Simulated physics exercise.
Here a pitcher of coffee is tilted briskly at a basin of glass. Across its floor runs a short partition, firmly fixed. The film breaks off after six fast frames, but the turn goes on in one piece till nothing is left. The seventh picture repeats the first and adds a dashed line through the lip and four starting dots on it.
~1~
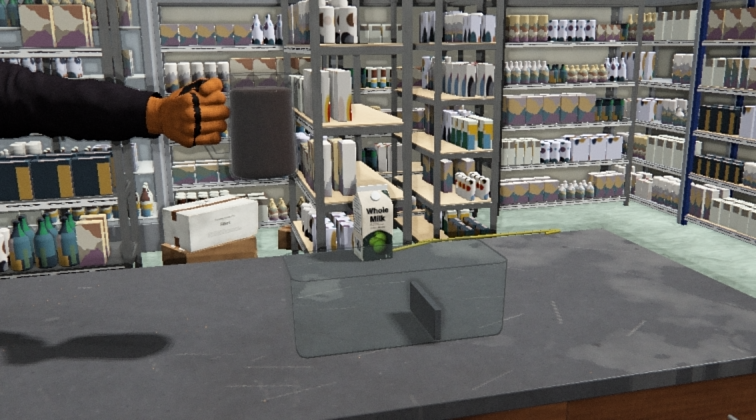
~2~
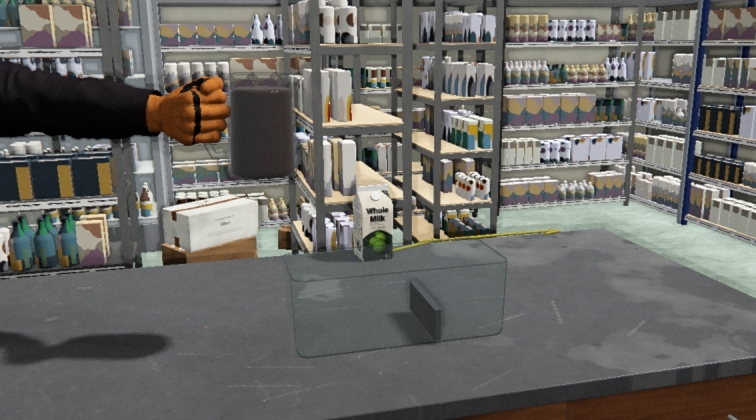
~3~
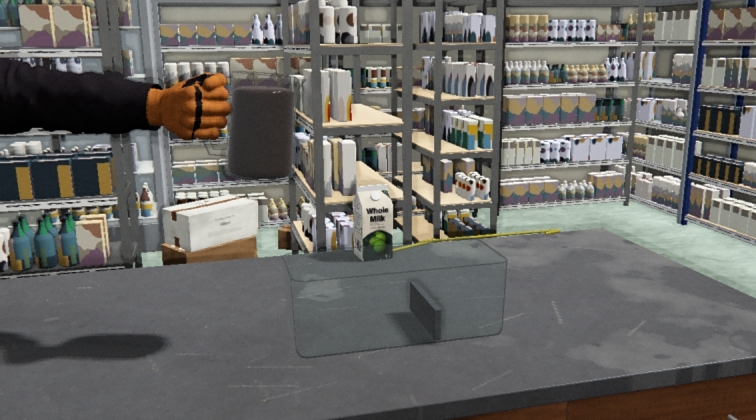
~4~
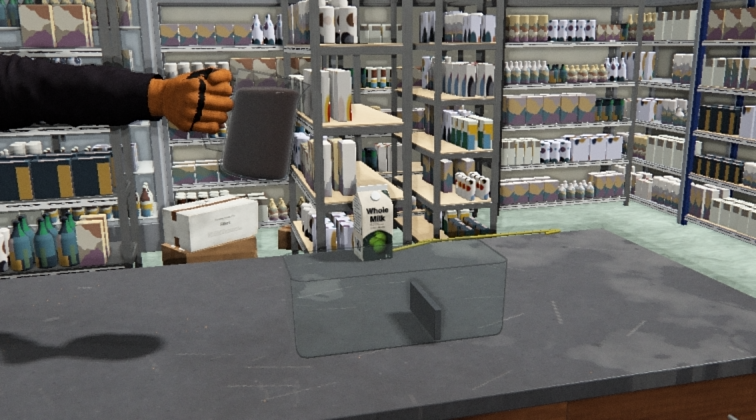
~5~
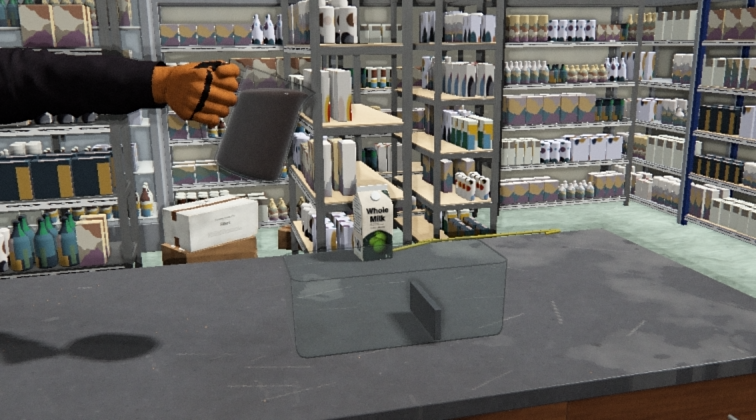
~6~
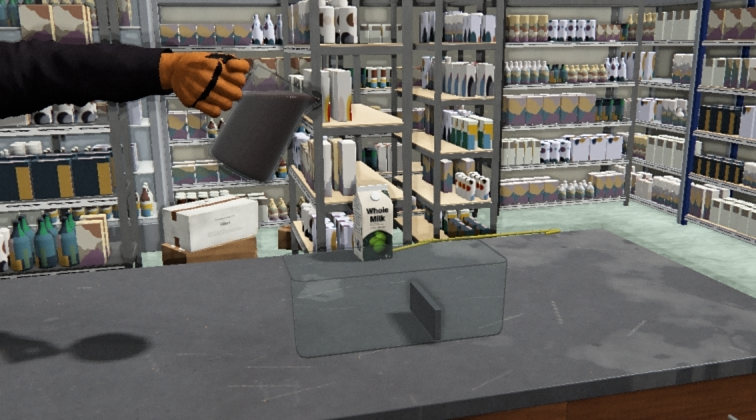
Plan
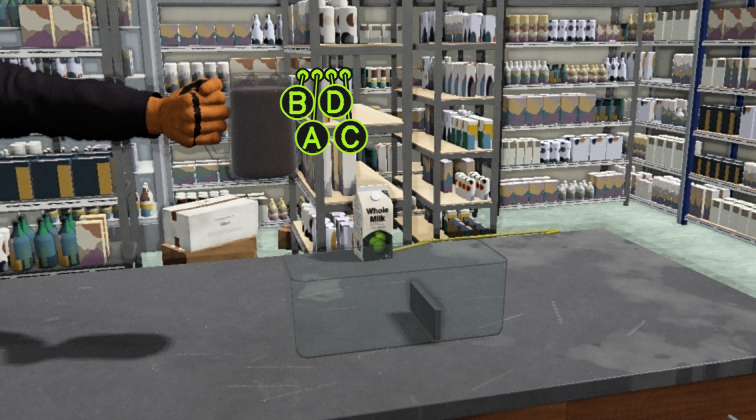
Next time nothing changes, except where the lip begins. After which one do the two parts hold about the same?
Best: C.
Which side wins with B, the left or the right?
The left side.
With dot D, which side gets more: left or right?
More ends on the left.
On the marked copy, A at (317, 75); B at (302, 75); C at (345, 74); D at (331, 74).
For dot A, about 90 % ends left of the wall and 4 % right of it; 5 % is lost outside.
For dot B, about 91 % ends left of the wall and 5 % right of it; 4 % is lost outside.
For dot C, about 42 % ends left of the wall and 55 % right of it; 3 % is lost outside.
For dot D, about 86 % ends left of the wall and 9 % right of it; 5 % is lost outside.
